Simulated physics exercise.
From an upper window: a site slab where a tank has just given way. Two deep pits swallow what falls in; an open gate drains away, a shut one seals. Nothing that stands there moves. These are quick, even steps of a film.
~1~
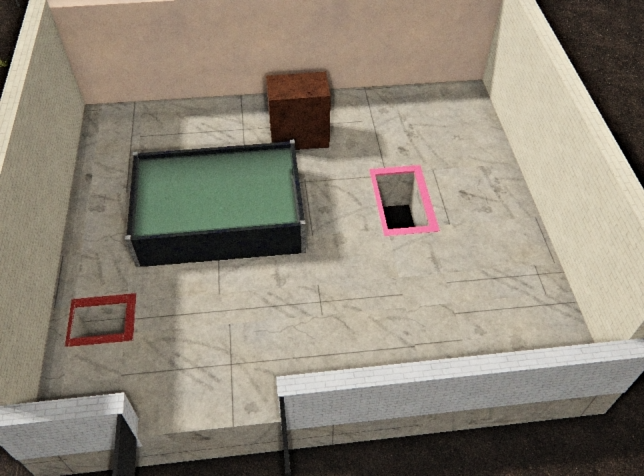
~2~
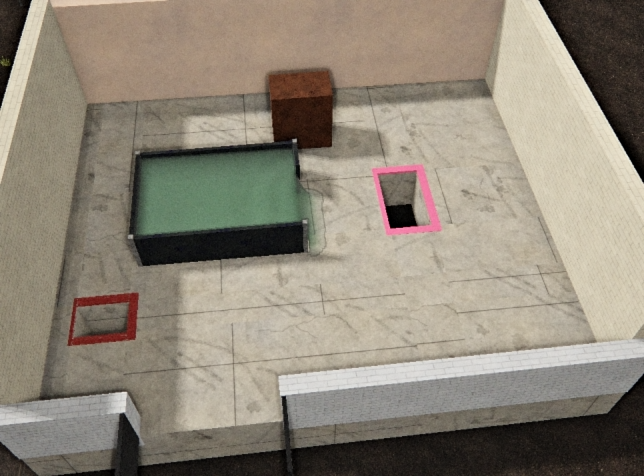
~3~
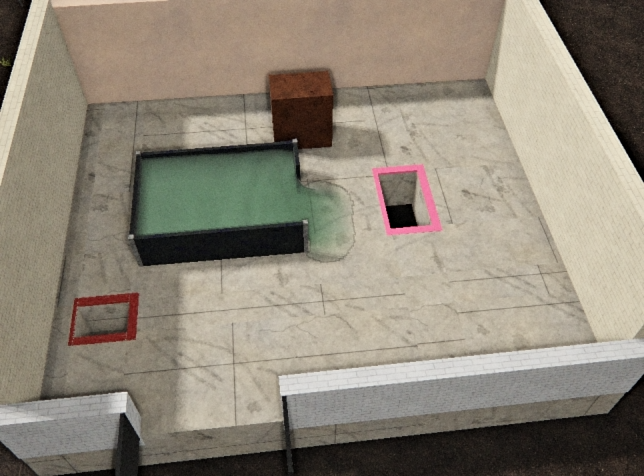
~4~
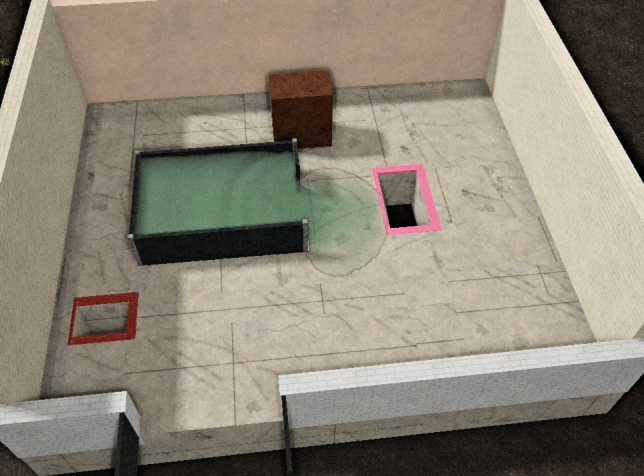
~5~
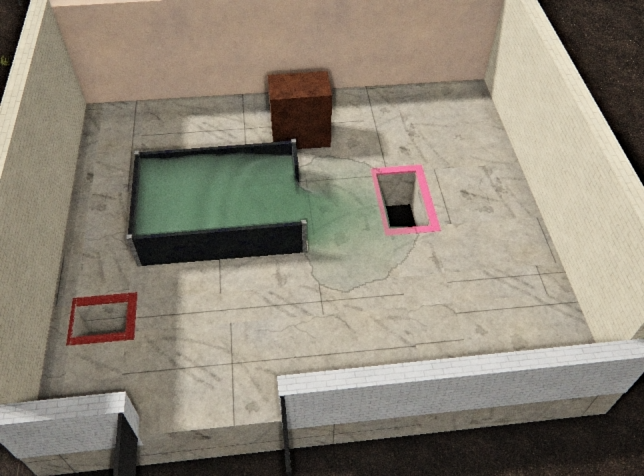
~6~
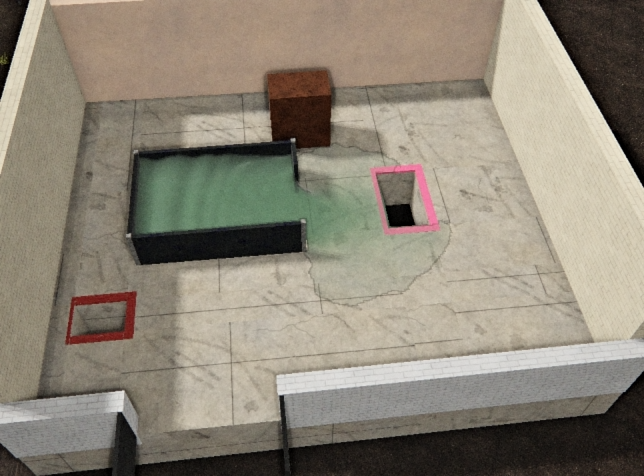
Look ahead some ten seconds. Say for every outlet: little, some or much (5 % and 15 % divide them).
In the end: The gate takes less than 5 %; the pink pit takes more than 15 %; the red pit takes less than 5 %.
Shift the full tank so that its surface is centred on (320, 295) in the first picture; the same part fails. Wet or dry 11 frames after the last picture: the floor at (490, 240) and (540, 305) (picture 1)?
In turn: Awash, covered.
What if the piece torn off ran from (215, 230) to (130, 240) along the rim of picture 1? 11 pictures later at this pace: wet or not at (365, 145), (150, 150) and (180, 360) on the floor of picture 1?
One after the other: No water, free of water, awash.
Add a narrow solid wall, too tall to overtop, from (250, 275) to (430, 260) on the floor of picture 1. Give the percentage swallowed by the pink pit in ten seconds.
Roughly, in per cent: Pink 60.
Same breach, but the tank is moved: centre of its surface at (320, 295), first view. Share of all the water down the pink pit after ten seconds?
Per cent: Pink 10.
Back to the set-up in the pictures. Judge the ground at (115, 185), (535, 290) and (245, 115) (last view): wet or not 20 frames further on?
In that order: Clear, flooded, no water.
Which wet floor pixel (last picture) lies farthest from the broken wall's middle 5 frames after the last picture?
Around (551, 257).
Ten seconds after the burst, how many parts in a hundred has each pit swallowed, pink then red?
Roughly 46 per cent, then 0 per cent.
A moment on, water covers 20 % of the floor; the gate 0 %, the pink pit 10 %, the red pit 0 %.
Next, water covers 30 % of the floor; the gate 0 %, the pink pit 19 %, the red pit 0 %.
Then, water covers 30 % of the floor; the gate 0 %, the pink pit 29 %, the red pit 0 %.
Later, water covers 40 % of the floor; the gate 0 %, the pink pit 39 %, the red pit 0 %.
In the end, water covers 60 % of the floor; the gate 0 %, the pink pit 46 %, the red pit 0 %.
